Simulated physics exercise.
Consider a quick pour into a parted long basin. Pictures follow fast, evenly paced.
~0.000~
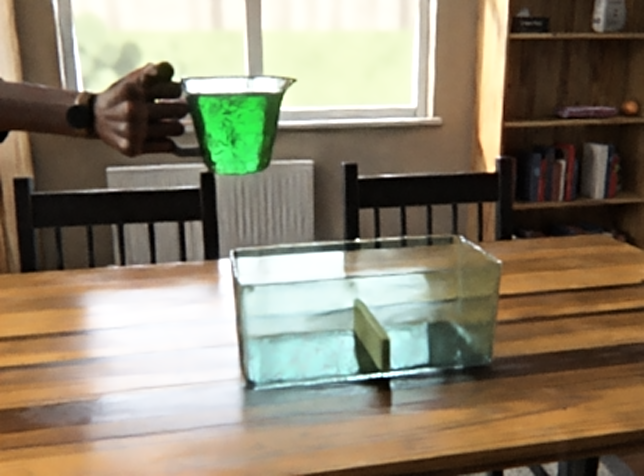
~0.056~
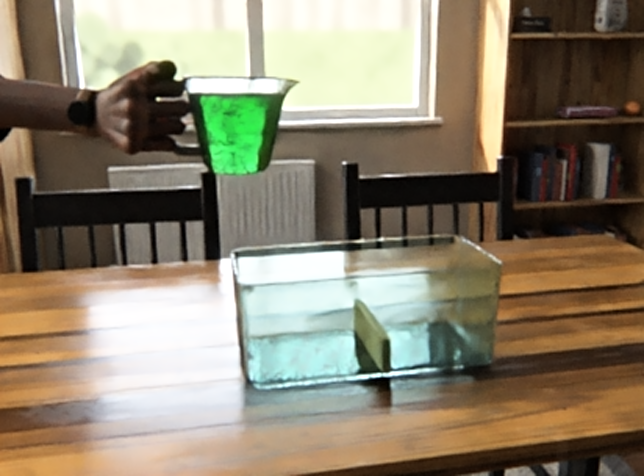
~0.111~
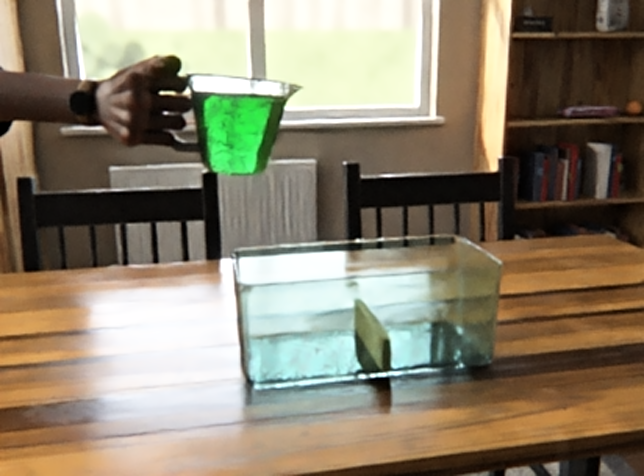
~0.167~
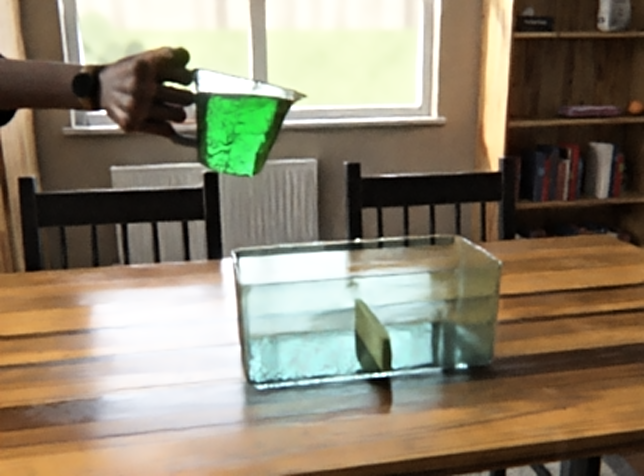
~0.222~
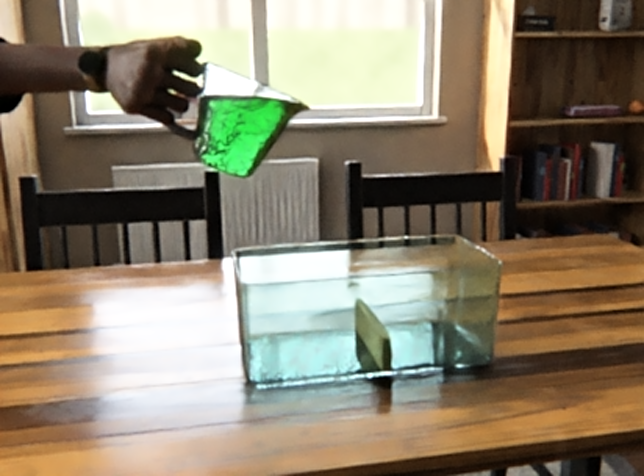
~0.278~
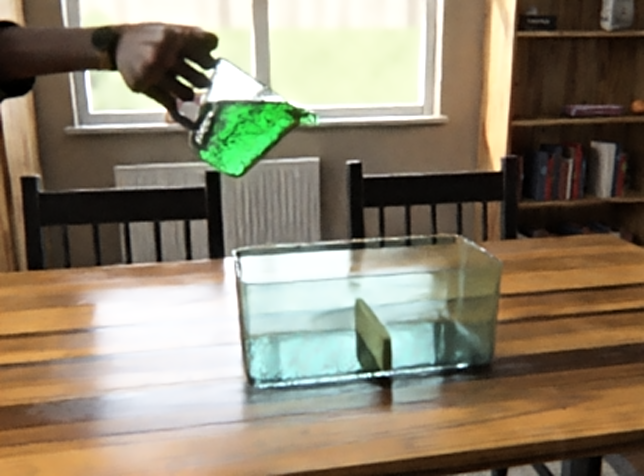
At the start, a hand at the left holds a clear jug of bright green liquid nearly upright above a divided glass tank on a wooden table. The hand tilts the jug steadily to the right, and the green liquid shifts toward the spout until a little pokes past its edge.
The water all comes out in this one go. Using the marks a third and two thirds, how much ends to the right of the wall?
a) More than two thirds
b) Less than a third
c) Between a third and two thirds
Less than a third (b).
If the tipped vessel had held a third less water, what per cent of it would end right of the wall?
Roughly 5 in a hundred.
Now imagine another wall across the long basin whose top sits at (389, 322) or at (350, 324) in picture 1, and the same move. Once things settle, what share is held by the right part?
About 10 and 45 per cent.
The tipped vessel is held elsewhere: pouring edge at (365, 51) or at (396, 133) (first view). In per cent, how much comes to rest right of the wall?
In order, some 85 and 90 percent.
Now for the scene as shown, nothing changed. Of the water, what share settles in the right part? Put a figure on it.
Close to 15 per cent.
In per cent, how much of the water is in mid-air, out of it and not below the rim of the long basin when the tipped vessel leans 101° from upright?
Share in flight: Approx. 35 %.
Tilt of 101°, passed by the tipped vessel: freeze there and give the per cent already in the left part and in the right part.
The left part gets 25 percent; the right part gets 10 percent.
After 0.57 s the tilt is 101° and 31 per cent is still to pour, 25 is left of the wall and 10 right of it.
After 0.79 s the tilt is 118° and 1 per cent is still to pour, 80 is left of the wall and 12 right of it.
After 1.01 s the tilt is 118° and 0 per cent is still to pour, 81 is left of the wall and 16 right of it.
After 1.26 s the tilt is 118° and 0 per cent is still to pour, 80 is left of the wall and 16 right of it.
In the end 80 per cent lies left of the wall, 16 right of it and 4 outside.
